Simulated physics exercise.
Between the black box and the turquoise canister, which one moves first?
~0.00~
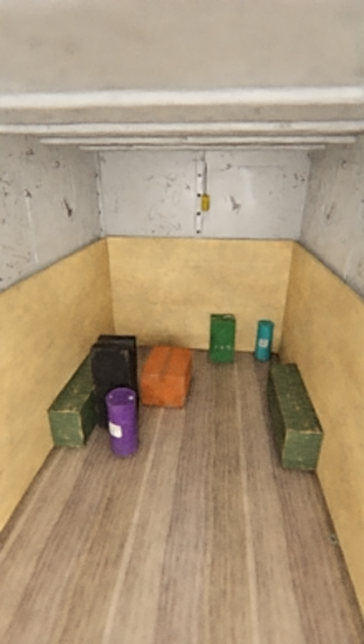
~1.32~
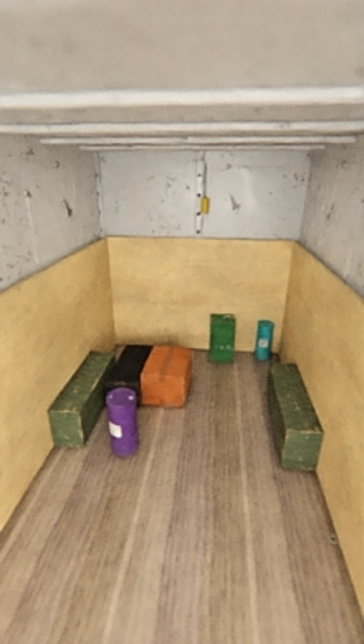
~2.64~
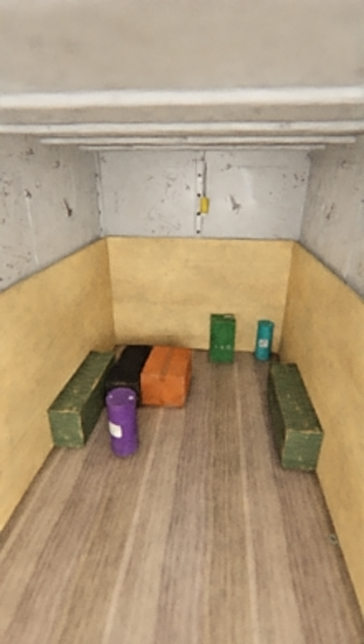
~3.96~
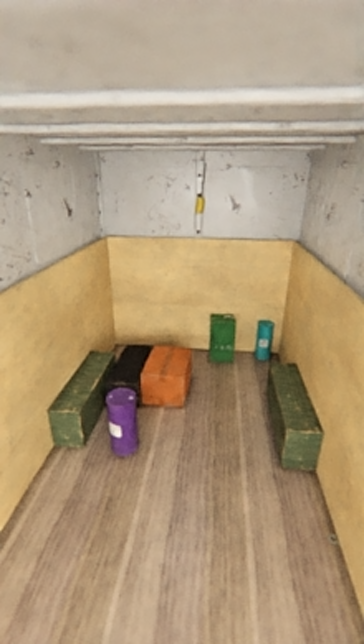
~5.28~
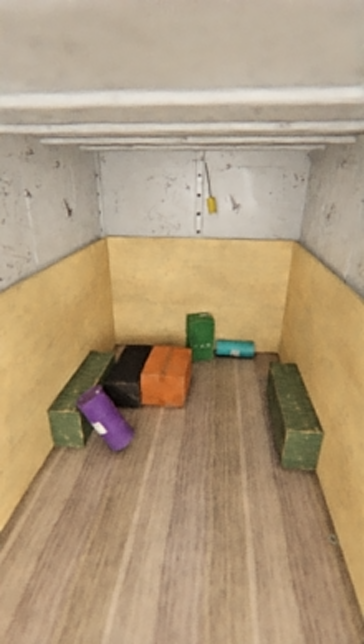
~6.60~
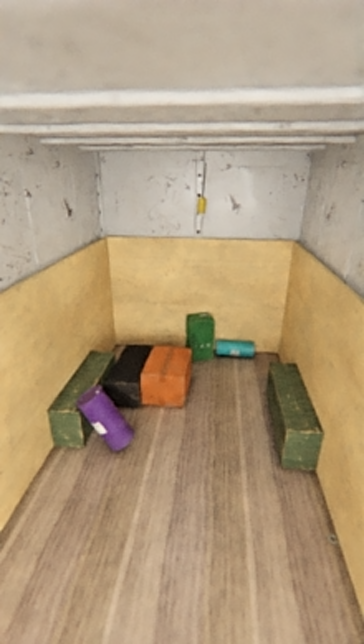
The black box moves first, tipping onto its side beside the orange box while the turquoise canister is still upright. The turquoise canister goes over only later.
